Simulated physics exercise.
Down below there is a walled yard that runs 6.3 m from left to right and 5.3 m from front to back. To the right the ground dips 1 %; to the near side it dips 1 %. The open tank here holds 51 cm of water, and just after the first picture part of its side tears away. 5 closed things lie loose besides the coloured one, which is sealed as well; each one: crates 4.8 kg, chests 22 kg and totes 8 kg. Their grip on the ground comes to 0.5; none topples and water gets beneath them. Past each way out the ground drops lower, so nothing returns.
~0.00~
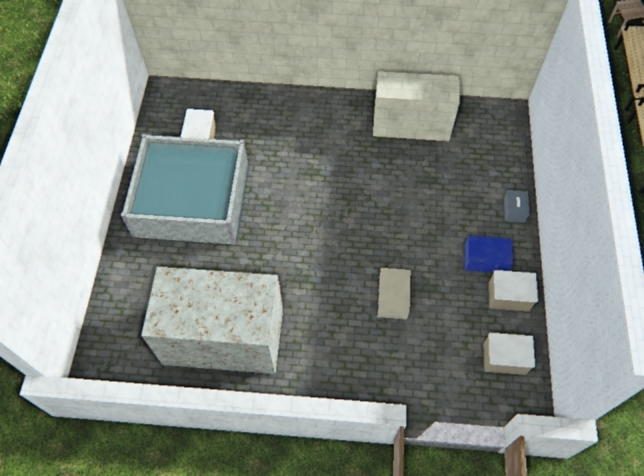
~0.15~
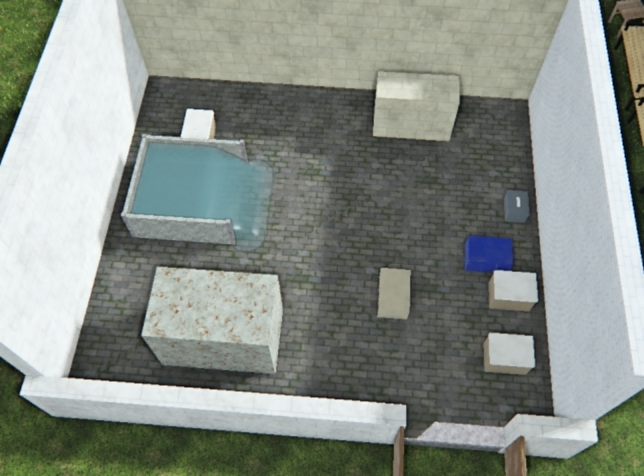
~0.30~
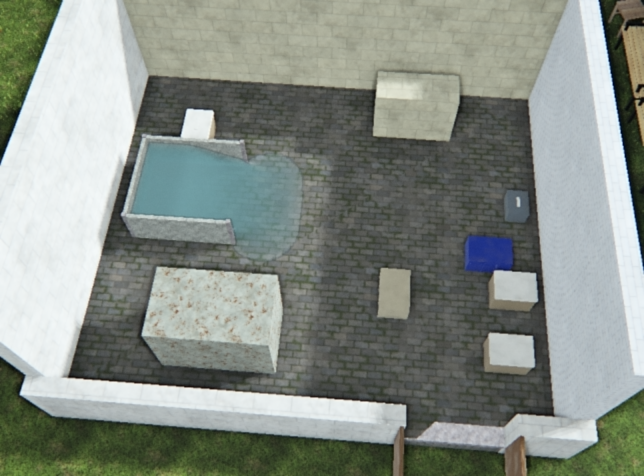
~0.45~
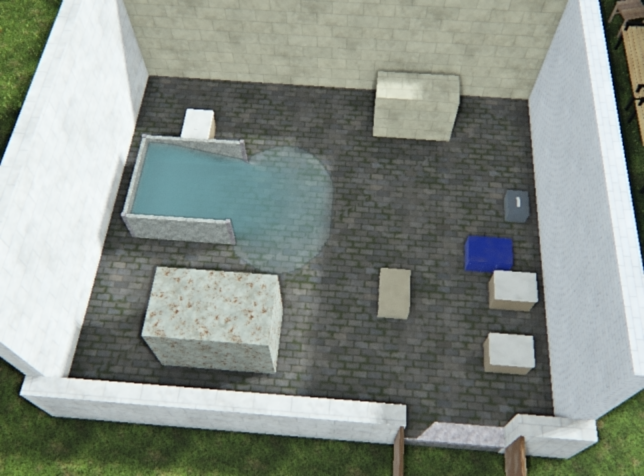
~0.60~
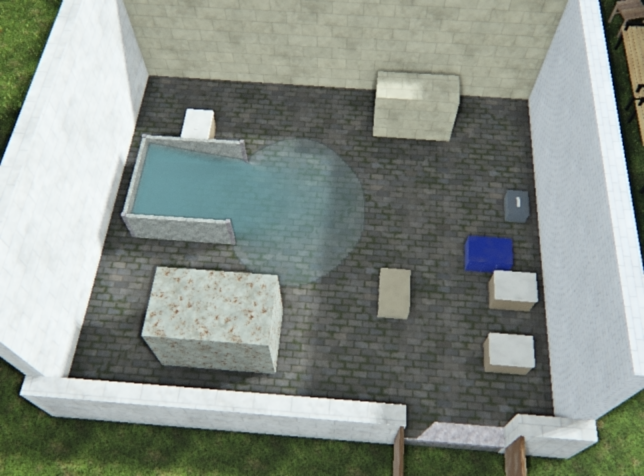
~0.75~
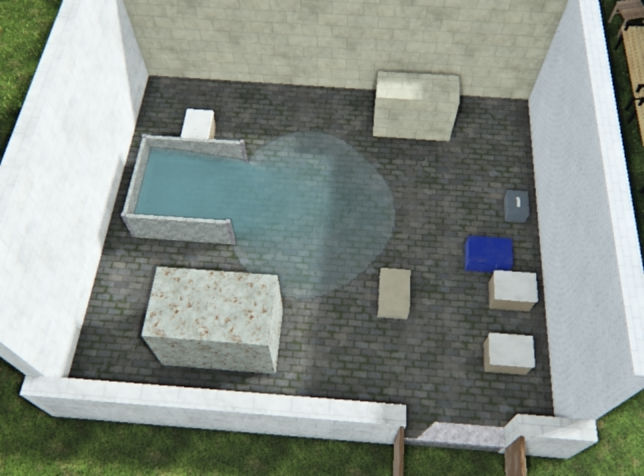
A walled yard paved in dark brick, with grass outside, is seen from high above by a camera that stays still. A pale-rimmed tank of blue-green water stands at left behind a speckled block, while a beige block sits at the back and a blue crate lies among white-topped and grey boxes at right. The tank's right side opens, and water spreads rightward across the paving in a widening, thinning rounded sheet, while the boxes stay put.
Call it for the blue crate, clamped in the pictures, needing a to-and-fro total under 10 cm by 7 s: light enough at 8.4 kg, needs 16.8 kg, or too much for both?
Too much for both.
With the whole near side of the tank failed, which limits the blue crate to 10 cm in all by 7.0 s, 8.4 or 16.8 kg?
With that failure, the big mass alone works.
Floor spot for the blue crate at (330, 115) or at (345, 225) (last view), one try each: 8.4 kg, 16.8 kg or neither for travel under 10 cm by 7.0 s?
In that order: Only the larger holds; neither is enough.
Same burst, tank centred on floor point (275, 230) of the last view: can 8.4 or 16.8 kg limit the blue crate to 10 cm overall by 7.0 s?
For that case: Both fail.
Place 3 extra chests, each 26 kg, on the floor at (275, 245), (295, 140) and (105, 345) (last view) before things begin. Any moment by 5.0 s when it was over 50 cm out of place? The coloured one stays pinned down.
Order as listed: Outside the limit, inside the limit, inside the limit.
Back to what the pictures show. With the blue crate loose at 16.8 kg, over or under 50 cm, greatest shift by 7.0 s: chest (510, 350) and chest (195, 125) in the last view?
In that order: Over, less.
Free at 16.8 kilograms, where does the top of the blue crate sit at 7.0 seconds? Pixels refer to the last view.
About (526, 287).
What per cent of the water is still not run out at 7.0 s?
About 84 in a hundred parts of the water.
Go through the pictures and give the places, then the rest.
The blue crate at (490, 250) rests on the ground; 1.8 m2 under water; 0 of 6 have shifted, in the first picture.
The blue crate at (490, 250) rests on the ground; water covers 2.4 m2; 0 of 6 have shifted, in the second picture.
The blue crate at (490, 250) rests on the ground; 3.3 m2 under water; 0 of 6 have shifted, in the third picture.
The blue crate at (490, 250), on the bottom; 4.3 m2 under water; 0 of 6 have shifted, in the fourth picture.
The blue crate at (490, 250), on the bottom; 5.5 m2 under water; 0 of 6 have shifted, in the fifth picture.
The blue crate at (490, 250), on the bottom; 6.9 m2 under water; 0 of 6 have shifted, in the sixth picture.
After 1.4 s the blue crate would be 0 cm from its start with 8.4 kg and 0 cm from its start with 16.8 kg; 1 cm of water round it then.
After 3.1 s the blue crate would be 42 cm from its start with 8.4 kg and 48 cm from its start with 16.8 kg; 12 cm of water round it then.
After 4.9 s the blue crate would be 55 cm from its start with 8.4 kg and 60 cm from its start with 16.8 kg; 7 cm of water round it then.
After 7.0 s the blue crate would be 108 cm from its start with 8.4 kg and 70 cm from its start with 16.8 kg; 6 cm of water round it then.
